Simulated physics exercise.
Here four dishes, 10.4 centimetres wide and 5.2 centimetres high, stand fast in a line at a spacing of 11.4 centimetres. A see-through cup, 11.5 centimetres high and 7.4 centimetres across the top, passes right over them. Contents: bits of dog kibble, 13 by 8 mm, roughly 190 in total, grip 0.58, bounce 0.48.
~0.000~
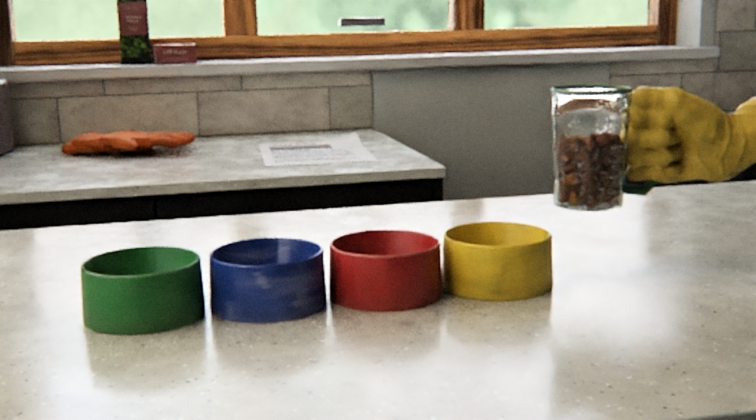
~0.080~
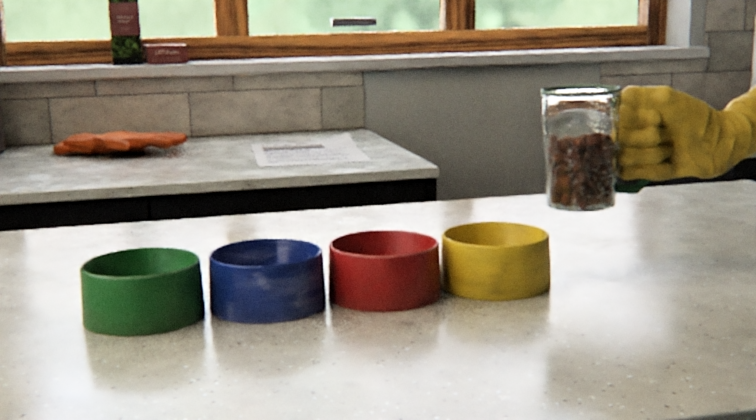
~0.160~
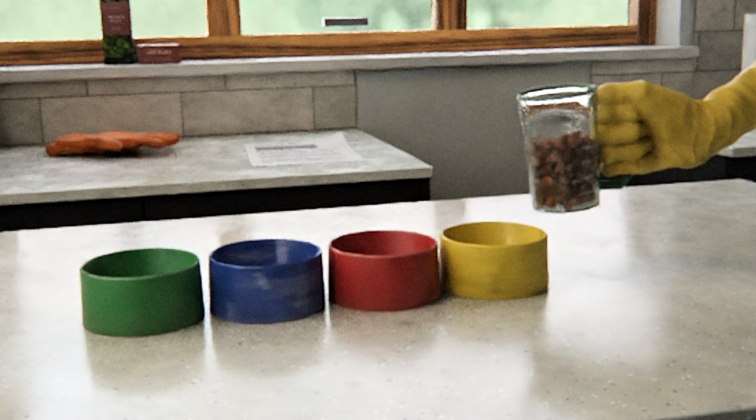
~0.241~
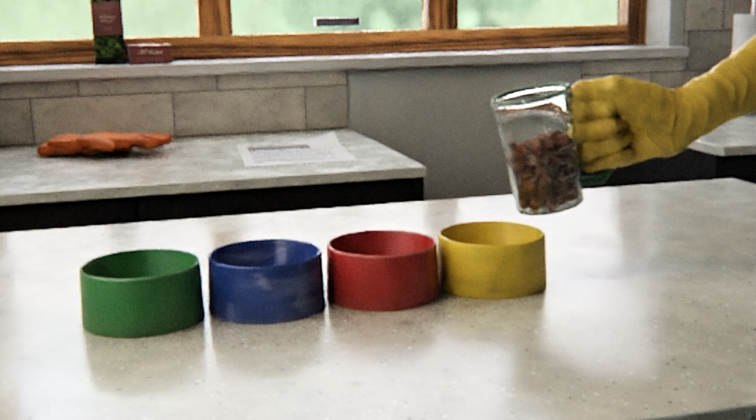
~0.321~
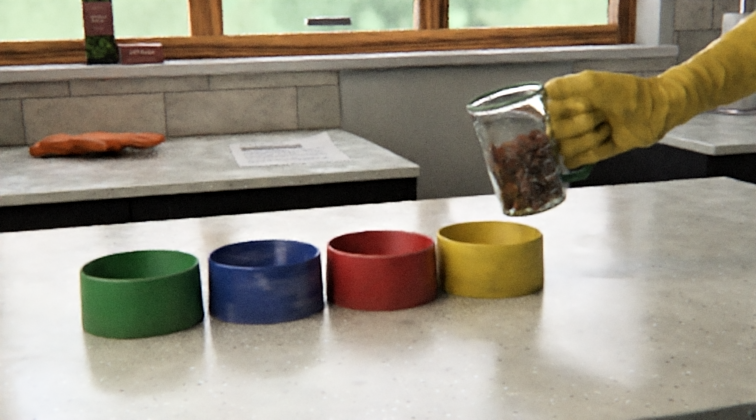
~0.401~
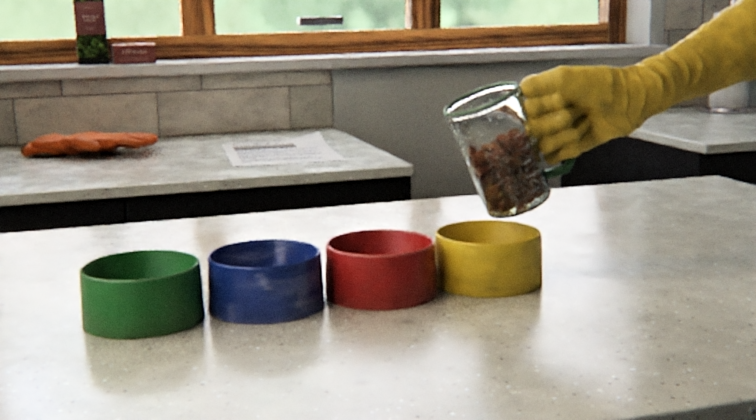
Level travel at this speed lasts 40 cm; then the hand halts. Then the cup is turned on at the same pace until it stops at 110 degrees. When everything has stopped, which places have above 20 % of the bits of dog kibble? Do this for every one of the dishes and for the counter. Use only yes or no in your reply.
Red: No; blue: No; green: Yes; yellow: No; counter: No.
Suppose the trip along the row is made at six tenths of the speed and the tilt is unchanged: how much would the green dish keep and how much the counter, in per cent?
Green: 60; counter: 10.
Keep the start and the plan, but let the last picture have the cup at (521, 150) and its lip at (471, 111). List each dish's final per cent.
Red 0; blue 0; green 90; yellow 0.
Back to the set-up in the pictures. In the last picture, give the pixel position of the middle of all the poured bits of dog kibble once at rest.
My guess is close to (132, 300).
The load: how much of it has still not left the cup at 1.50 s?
Roughly 100 per cent.
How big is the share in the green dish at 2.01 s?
Close to 30 per cent at that point.
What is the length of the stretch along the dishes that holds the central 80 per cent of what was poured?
6 cm, roughly.
After 1.06 s, tilt 63 degrees; cup holds 100 %.
Then, at 1.50 s, tilt 91 degrees; cup holds 100 %.
After 2.01 s, tilt 110 degrees; cup holds 70 %, green 30 %.
In the end, at 4.1 s, red 0 %, blue 0 %, green 85 %, yellow 0 %, counter 0 %, cup 15 %.
